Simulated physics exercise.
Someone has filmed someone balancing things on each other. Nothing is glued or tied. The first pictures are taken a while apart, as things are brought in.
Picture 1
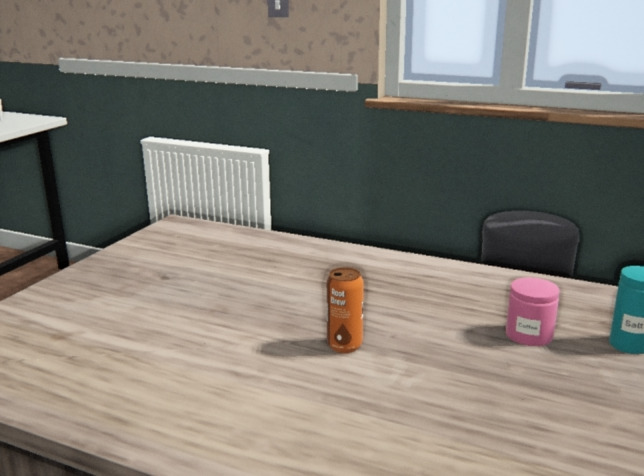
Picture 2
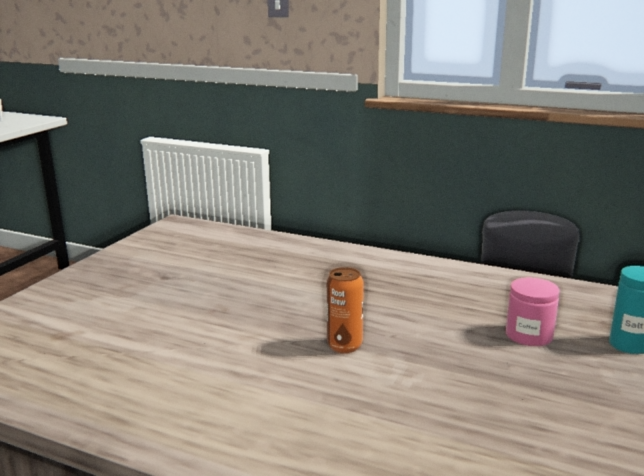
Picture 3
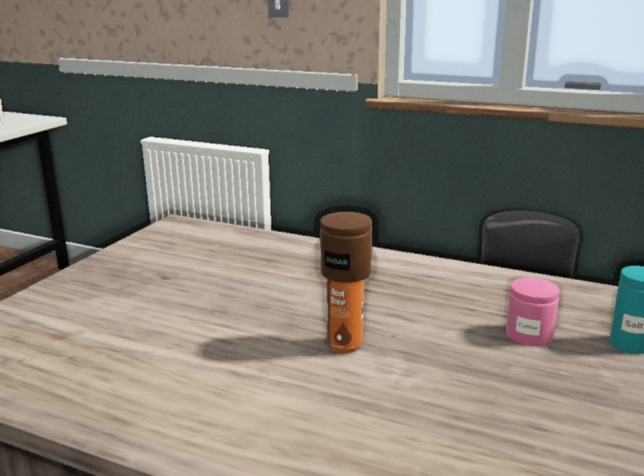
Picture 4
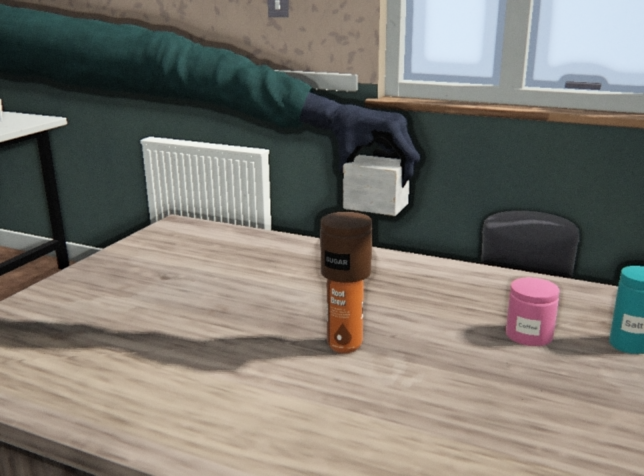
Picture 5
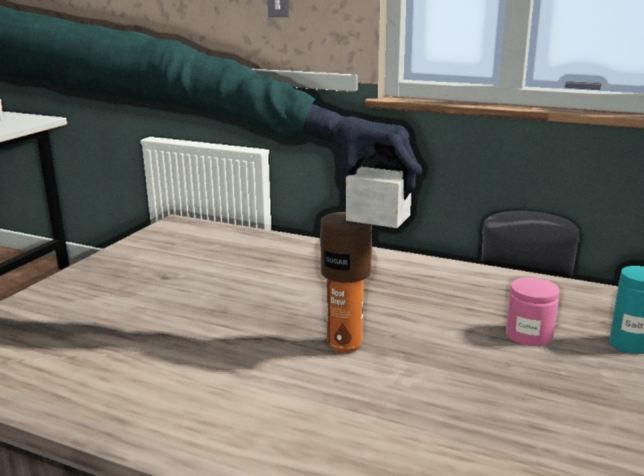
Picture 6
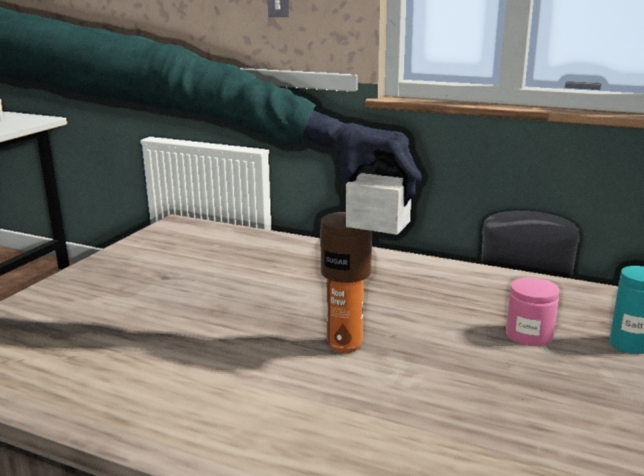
A gloved hand lowering a white block onto a brown jar stacked on an orange can, beside pink and turquoise jars.
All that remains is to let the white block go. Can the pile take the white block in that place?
Outcome: The pile comes apart.
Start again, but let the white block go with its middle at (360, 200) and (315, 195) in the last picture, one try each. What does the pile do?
In the first case it keeps its balance; in the second case it gives way.
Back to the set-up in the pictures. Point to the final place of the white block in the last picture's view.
At about (471, 354).
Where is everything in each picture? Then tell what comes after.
The last thing is not in view yet; turquoise jar (636, 310), in the first picture.
The last thing is not in view yet; pink jar (532, 311), in the second picture.
The last thing is not in view yet; turquoise jar (636, 310), in the third picture.
Still above its spot; white block (377, 184); pink jar (532, 311), in the fourth picture.
Still above its spot; white block (379, 197); turquoise jar (636, 310), in the fifth picture.
Set down, still held; white block (379, 203); pink jar (532, 311), in the sixth picture.
Then, 0.40 s later than the last frame, white block now fallen.
Then, 0.50 s later than the last frame, things are still on the move.
When it is over, fallen, white block; the other 4 as before. End places, in pixels of the last picture, white block near (471, 354). The pile gives way.
